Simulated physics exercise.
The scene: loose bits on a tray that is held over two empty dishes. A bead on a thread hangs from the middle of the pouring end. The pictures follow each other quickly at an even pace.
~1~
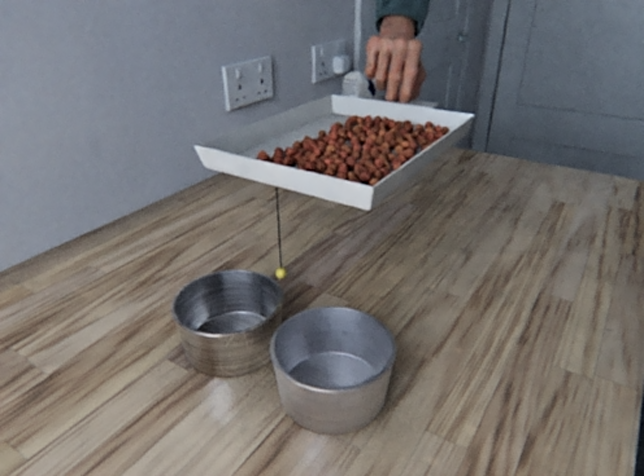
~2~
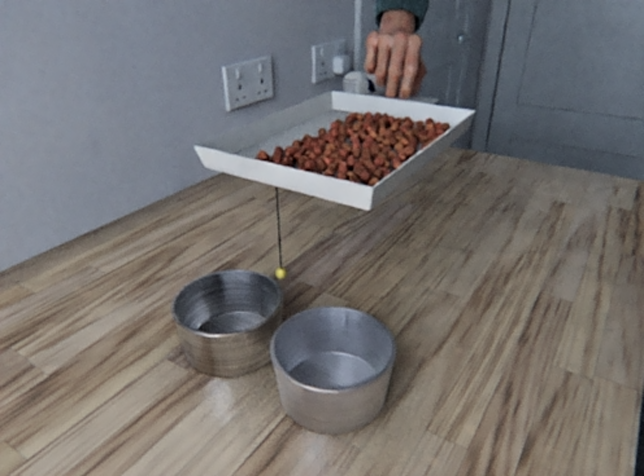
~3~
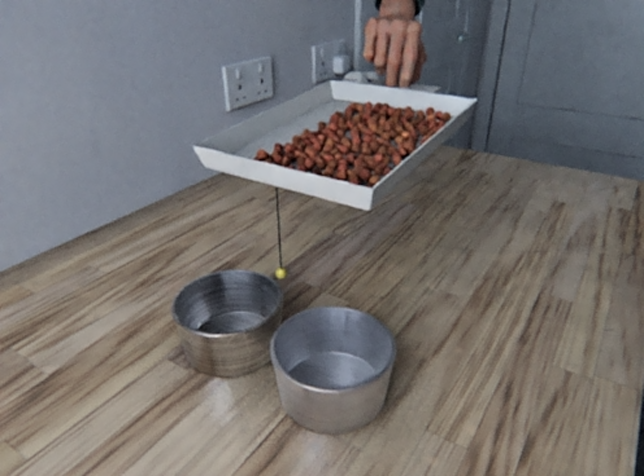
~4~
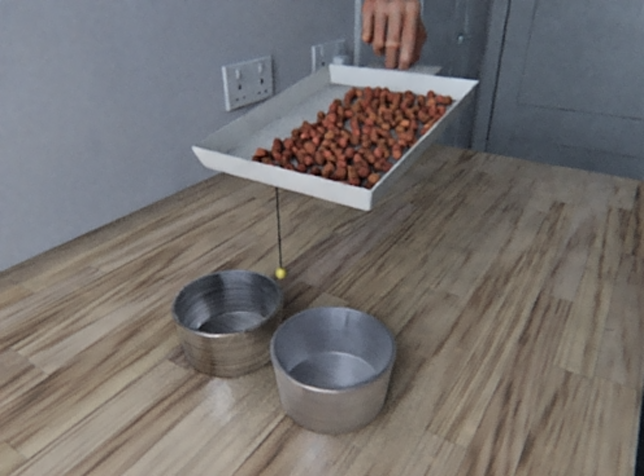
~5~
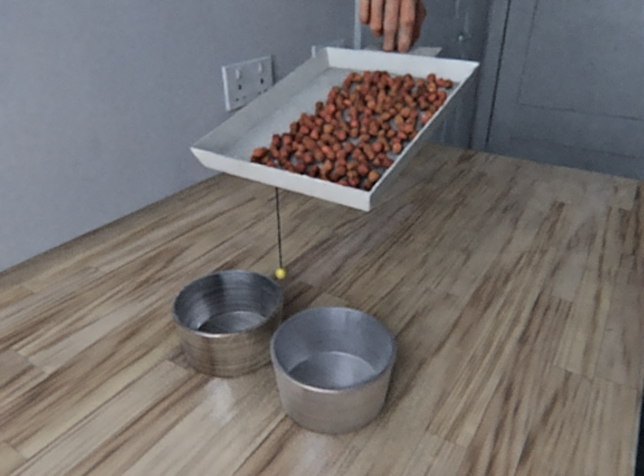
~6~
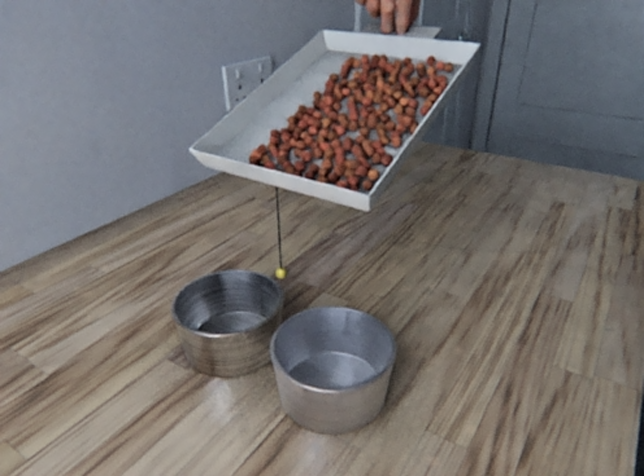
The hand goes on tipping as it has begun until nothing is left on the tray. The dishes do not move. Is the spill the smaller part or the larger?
The two hold the larger part of the load.
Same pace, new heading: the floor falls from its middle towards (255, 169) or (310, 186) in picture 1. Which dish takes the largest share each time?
In turn: Left; the right-hand dish.
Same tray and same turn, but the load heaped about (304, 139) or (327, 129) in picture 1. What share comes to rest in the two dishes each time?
About 80 and 70 per cent.
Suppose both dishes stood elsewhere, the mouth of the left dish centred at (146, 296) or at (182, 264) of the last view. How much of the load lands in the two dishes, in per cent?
First some 60, then 40 per cent.
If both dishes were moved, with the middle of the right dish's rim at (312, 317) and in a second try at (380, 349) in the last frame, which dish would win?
In turn: The dish on the right; the left-hand dish.
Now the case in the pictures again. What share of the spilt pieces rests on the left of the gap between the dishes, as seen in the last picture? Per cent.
Near 80 %.
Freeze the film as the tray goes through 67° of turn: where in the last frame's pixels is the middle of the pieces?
At about (301, 132).
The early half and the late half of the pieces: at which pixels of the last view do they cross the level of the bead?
The first part at (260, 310); the rest at (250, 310).
Soon after the last picture, tray tipped steeply; all on the tray.
A little later, tray tipped past a quarter turn; nearly all on the tray; a stray few in the right dish; a stray few in the left dish; a small part in the air.
Later still, tray tipped past a quarter turn; about a third in the right dish; about half in the left dish; about a quarter outside both.
At rest, tray tipped past a quarter turn; about a third in the right dish; about half in the left dish; about a quarter outside both.
